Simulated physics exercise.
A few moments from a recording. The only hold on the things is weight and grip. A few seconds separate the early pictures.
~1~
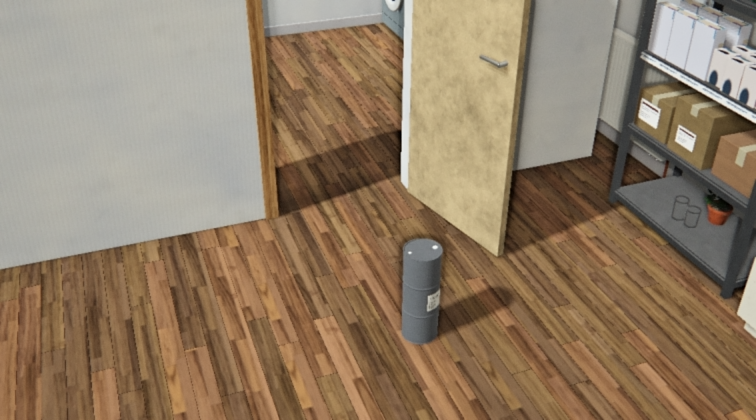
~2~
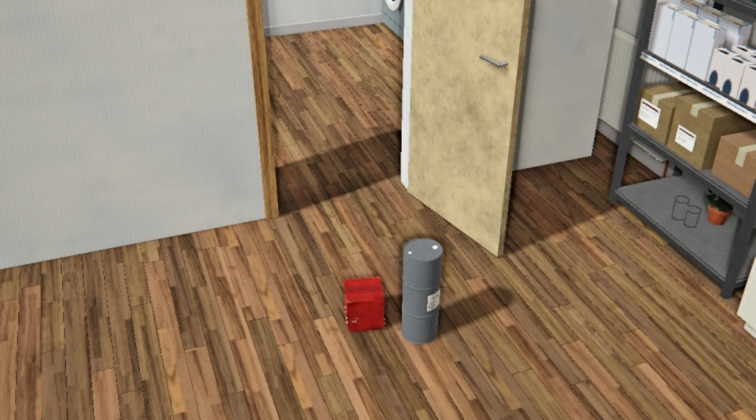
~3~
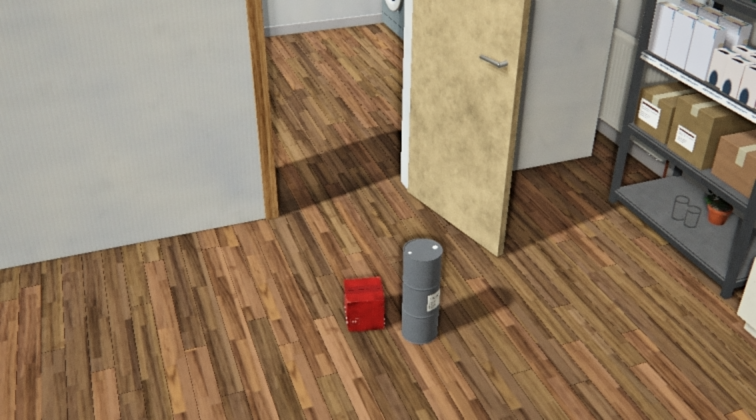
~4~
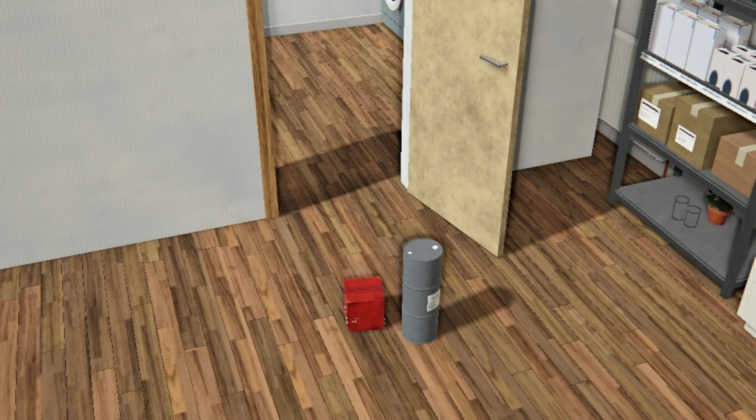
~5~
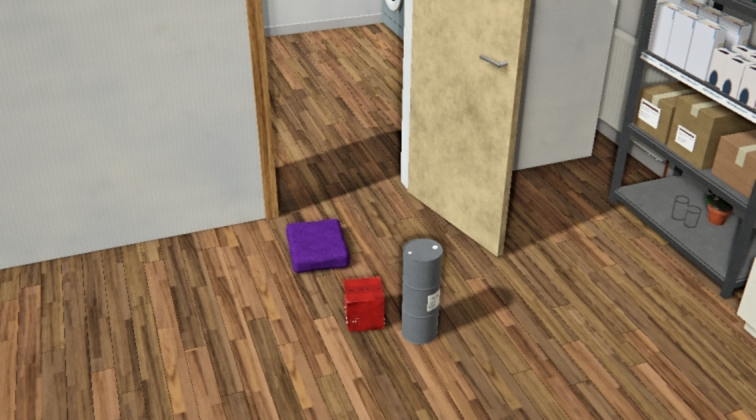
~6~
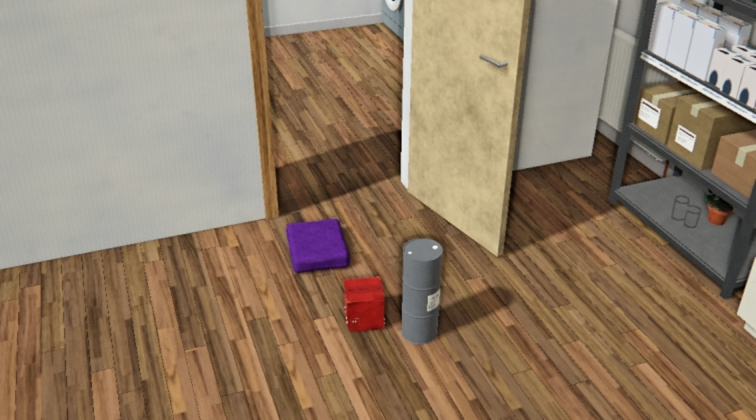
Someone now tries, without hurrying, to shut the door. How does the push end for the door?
The door travels the whole way.
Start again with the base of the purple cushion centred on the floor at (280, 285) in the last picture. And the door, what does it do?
What you'd see next is that it swings to completion.
Then, 1.30 s later than the last frame, open by 56°.
Then, 1.90 s later than the last frame, open by 29°; purple cushion moved a little near (286, 241).
When it is over, open by 0°; moved from the start, purple cushion; the other 2 as before. End places, in pixels of the last picture, purple cushion near (259, 237).
